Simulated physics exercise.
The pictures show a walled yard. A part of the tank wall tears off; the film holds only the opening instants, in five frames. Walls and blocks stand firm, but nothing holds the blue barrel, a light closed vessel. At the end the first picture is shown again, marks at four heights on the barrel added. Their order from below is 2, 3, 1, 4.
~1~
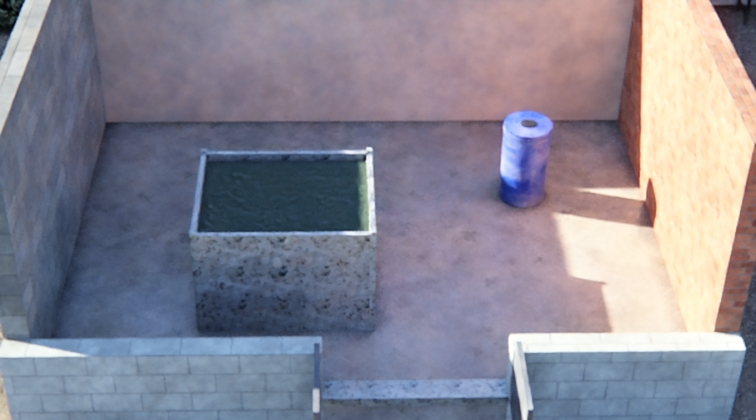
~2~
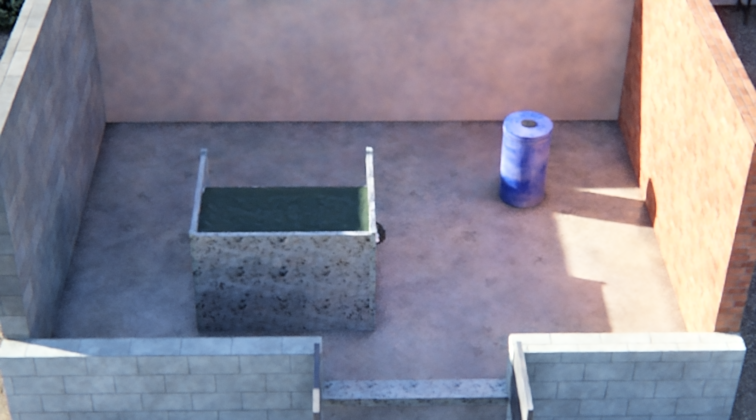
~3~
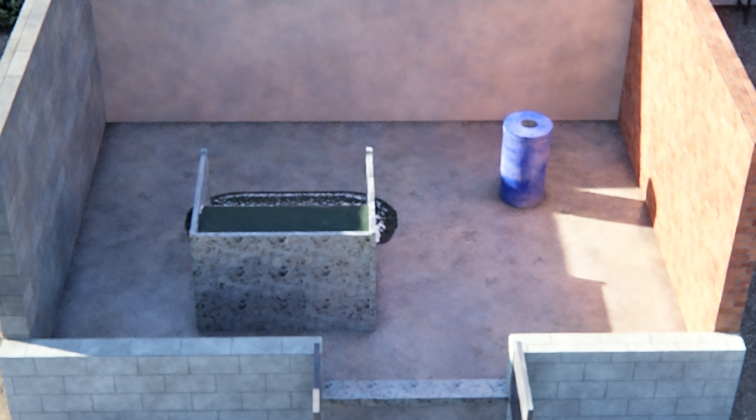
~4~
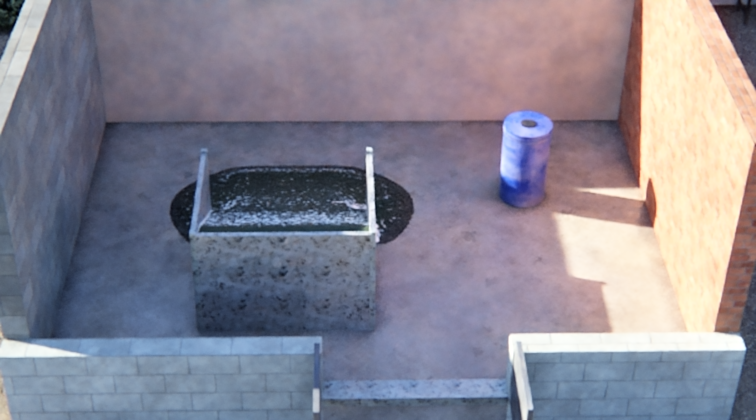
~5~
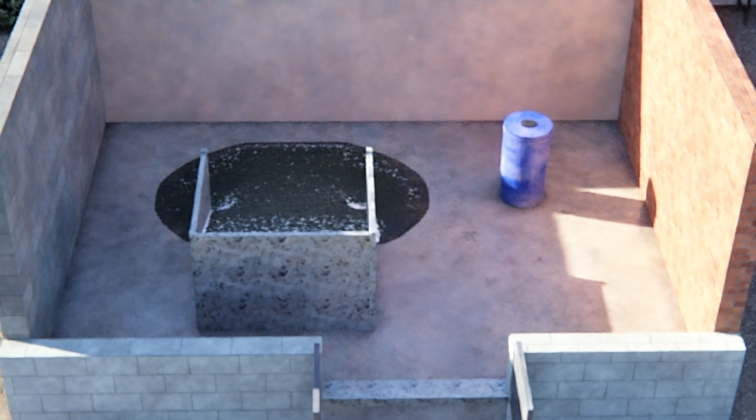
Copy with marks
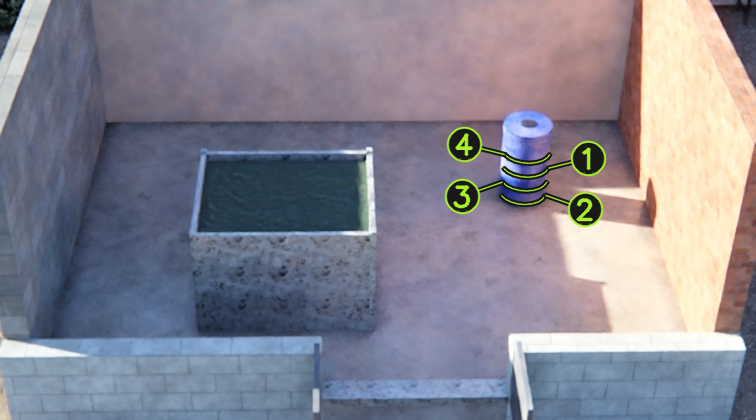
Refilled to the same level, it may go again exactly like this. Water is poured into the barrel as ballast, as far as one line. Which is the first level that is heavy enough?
Line 3 just does it.
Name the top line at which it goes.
2.
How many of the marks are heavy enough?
Three.
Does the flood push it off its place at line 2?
Yes, that goes wrong.
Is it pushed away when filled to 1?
No, that is safe.
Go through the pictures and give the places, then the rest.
In the first frame, lid of the blue barrel at (528, 124); tank full, its middle at (285, 198); open gate at (416, 339).
In the second frame, water covers 3 % of the ground, mostly out of sight from here.
In the third frame, 7 % of the ground wet, in view closest to the barrel at (388, 217).
In the fourth frame, 12 % of the ground wet, in view closest to the barrel at (405, 207).
In the fifth frame, lid of the blue barrel at (528, 124); 18 % of the ground wet, in view closest to the barrel at (416, 189).
On the marked copy, 1 at (527, 177); 2 at (525, 204); 3 at (526, 190); 4 at (529, 163); from the bottom up 2, 3, 1, 4.
For line 1, it does not move.
For line 2, it is pushed about 4 times its own width away.
For line 3, it does not move.
For line 4, it does not move.
